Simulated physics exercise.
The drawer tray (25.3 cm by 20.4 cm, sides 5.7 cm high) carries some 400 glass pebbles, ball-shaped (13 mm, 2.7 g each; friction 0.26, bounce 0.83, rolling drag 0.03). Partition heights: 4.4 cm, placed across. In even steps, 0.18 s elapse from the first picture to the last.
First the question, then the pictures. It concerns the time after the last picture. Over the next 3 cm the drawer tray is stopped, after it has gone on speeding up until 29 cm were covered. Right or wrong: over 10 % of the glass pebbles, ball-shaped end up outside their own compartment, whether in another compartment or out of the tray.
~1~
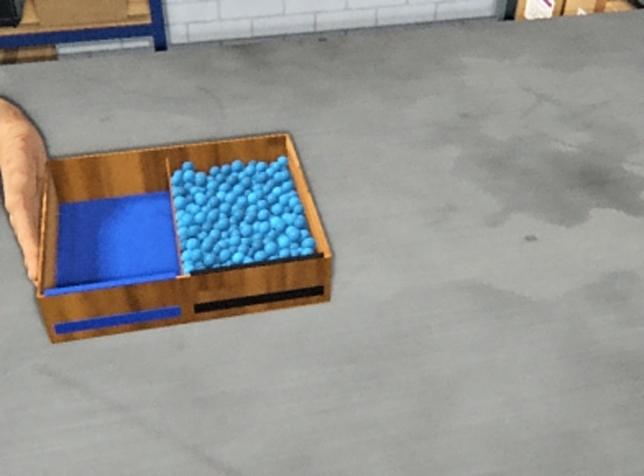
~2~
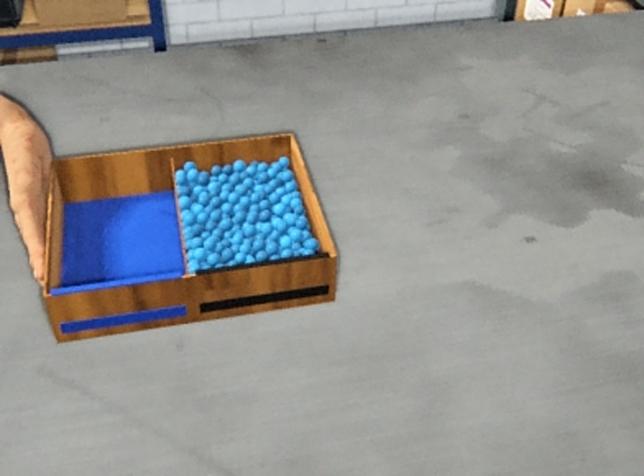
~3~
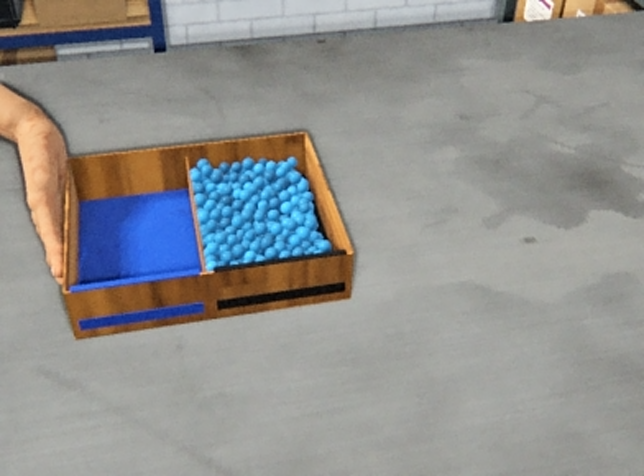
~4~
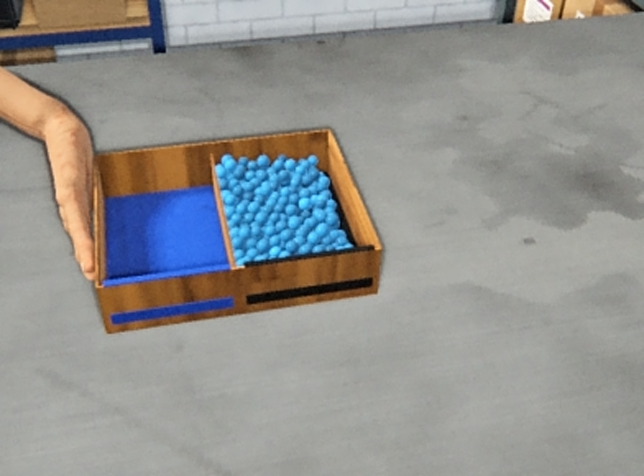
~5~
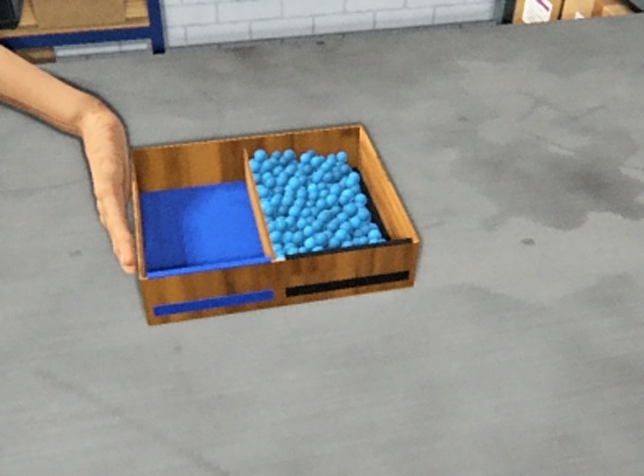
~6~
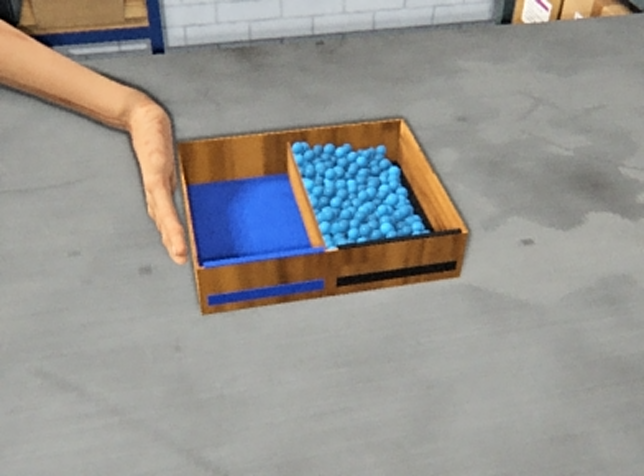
Right.
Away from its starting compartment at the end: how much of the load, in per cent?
Around 20 in a hundred.
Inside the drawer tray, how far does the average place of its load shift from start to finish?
1.0 cm, give or take.
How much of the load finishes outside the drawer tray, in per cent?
About 20 %.
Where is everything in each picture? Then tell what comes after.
Drawer tray at (190, 280); tilt 0 degrees; moved 0.0 cm; black 100 %, in the first picture.
Drawer tray at (196, 280); tilt 0 degrees; moved 0.6 cm, in the second picture.
Drawer tray at (214, 277); tilt 0 degrees; moved 2.2 cm, in the third picture.
Drawer tray at (244, 272); tilt 0 degrees; moved 5.0 cm, in the fourth picture.
Drawer tray at (284, 264); tilt 0 degrees; moved 8.8 cm, in the fifth picture.
Drawer tray at (337, 254); tilt 0 degrees; moved 13.8 cm; black 100 %, in the sixth picture.
Then, 0.08 s after the last picture, tilt 0 degrees; black 100 %; 0 % away from where they began.
Then, 0.14 s after the last picture, tilt 0 degrees; black 100 %; 0 % away from where they began.
Then, 0.20 s after the last picture, tilt 0 degrees; black 85 %, in the air 15 %; 15 % away from where they began.
Then, 0.26 s after the last picture, tilt 0 degrees; black 80 %, in the air 20 %; 20 % away from where they began.
In the end, outside 20 %, black 80 %; 20 % away from where they began.
